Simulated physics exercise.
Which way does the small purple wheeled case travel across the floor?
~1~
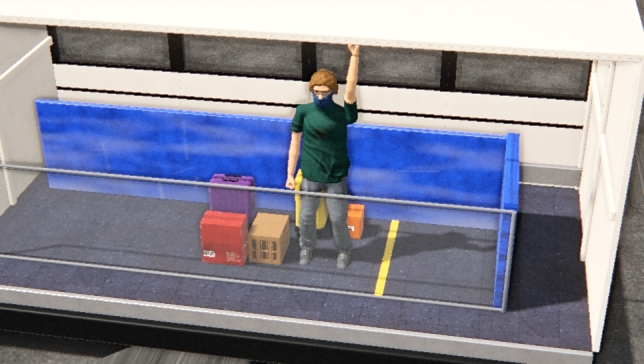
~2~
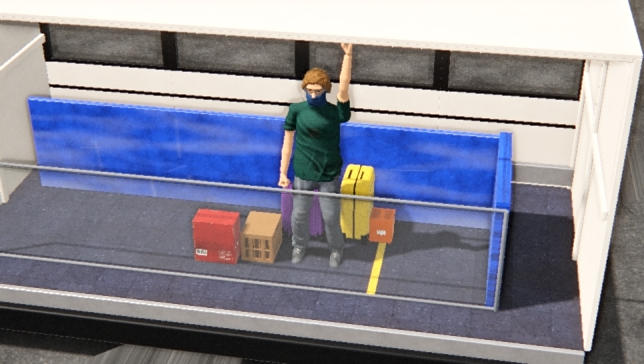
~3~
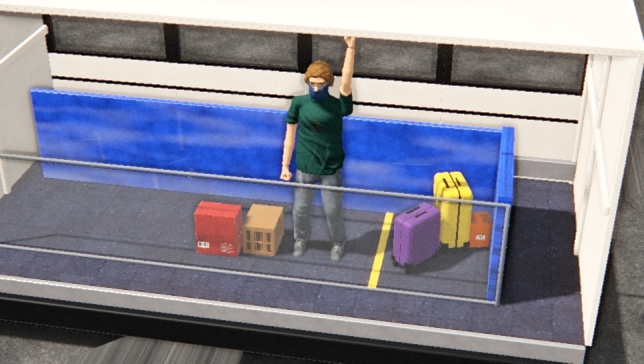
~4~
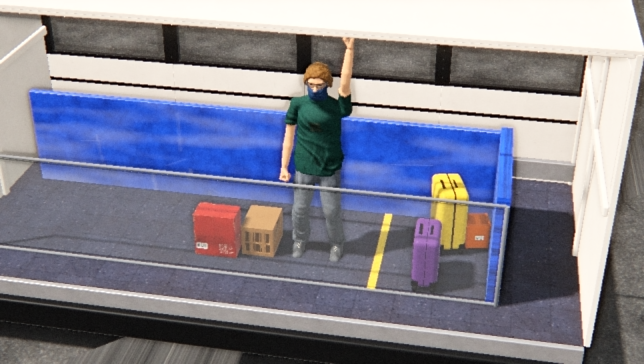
It rolls to the right, going behind the standing passenger and over the yellow line.
